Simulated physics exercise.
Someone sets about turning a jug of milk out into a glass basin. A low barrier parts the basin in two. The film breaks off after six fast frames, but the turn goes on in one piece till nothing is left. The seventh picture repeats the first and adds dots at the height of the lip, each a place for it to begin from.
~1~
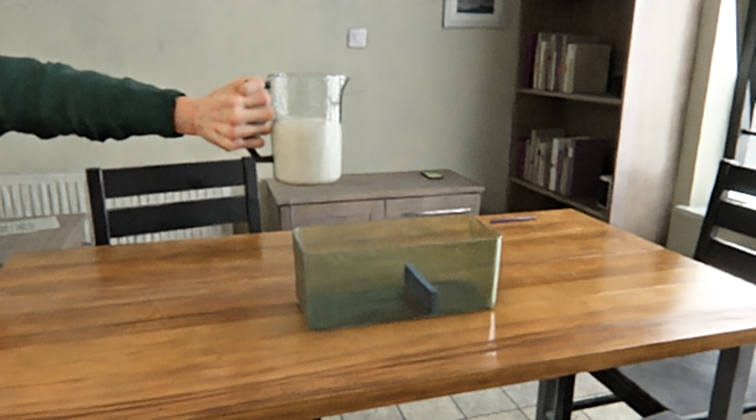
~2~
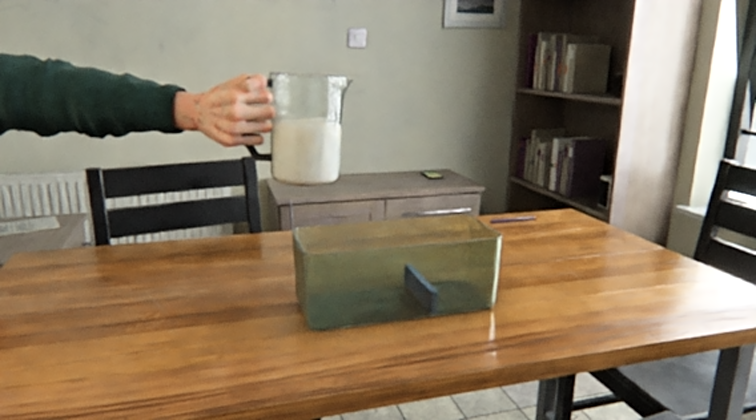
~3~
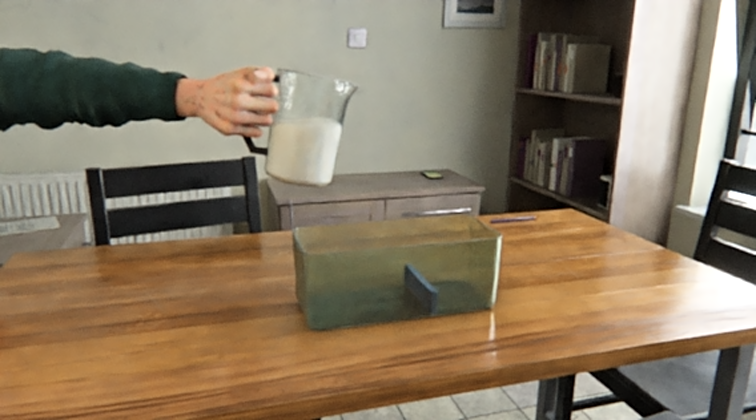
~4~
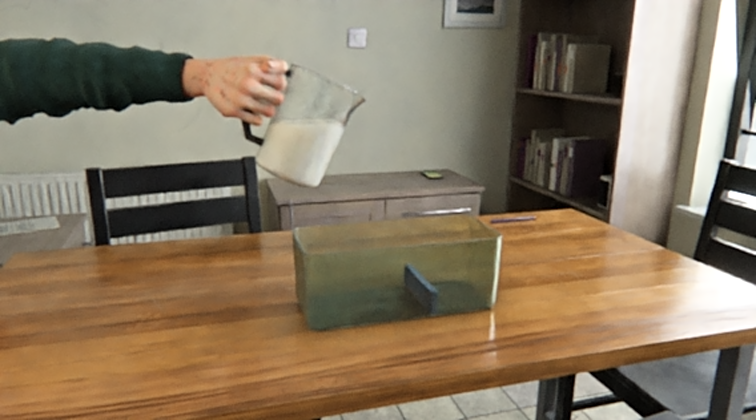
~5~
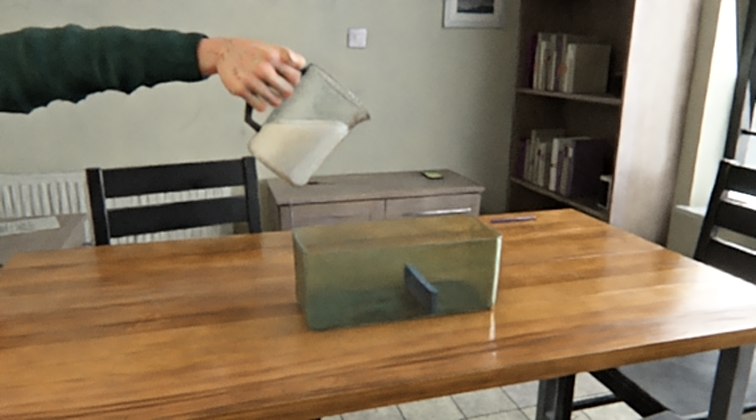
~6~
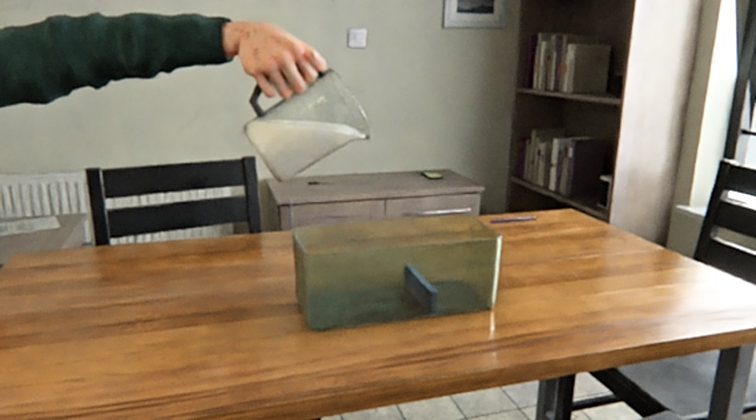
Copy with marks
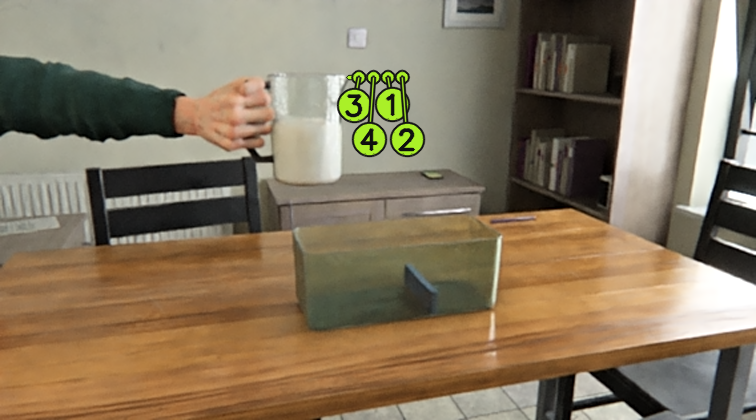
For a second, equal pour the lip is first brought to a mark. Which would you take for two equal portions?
It is 4.
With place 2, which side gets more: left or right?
More ends on the right.
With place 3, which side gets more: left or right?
More ends on the left.
In lime, 1 at (388, 77); 2 at (402, 77); 3 at (358, 77); 4 at (373, 77).
With 1, about 20 % ends left of the wall and 76 % right of it; 3 % is lost outside.
With 2, about 17 % ends left of the wall and 78 % right of it; 5 % is lost outside.
With 3, about 82 % ends left of the wall and 15 % right of it; 3 % is lost outside.
With 4, about 45 % ends left of the wall and 54 % right of it.
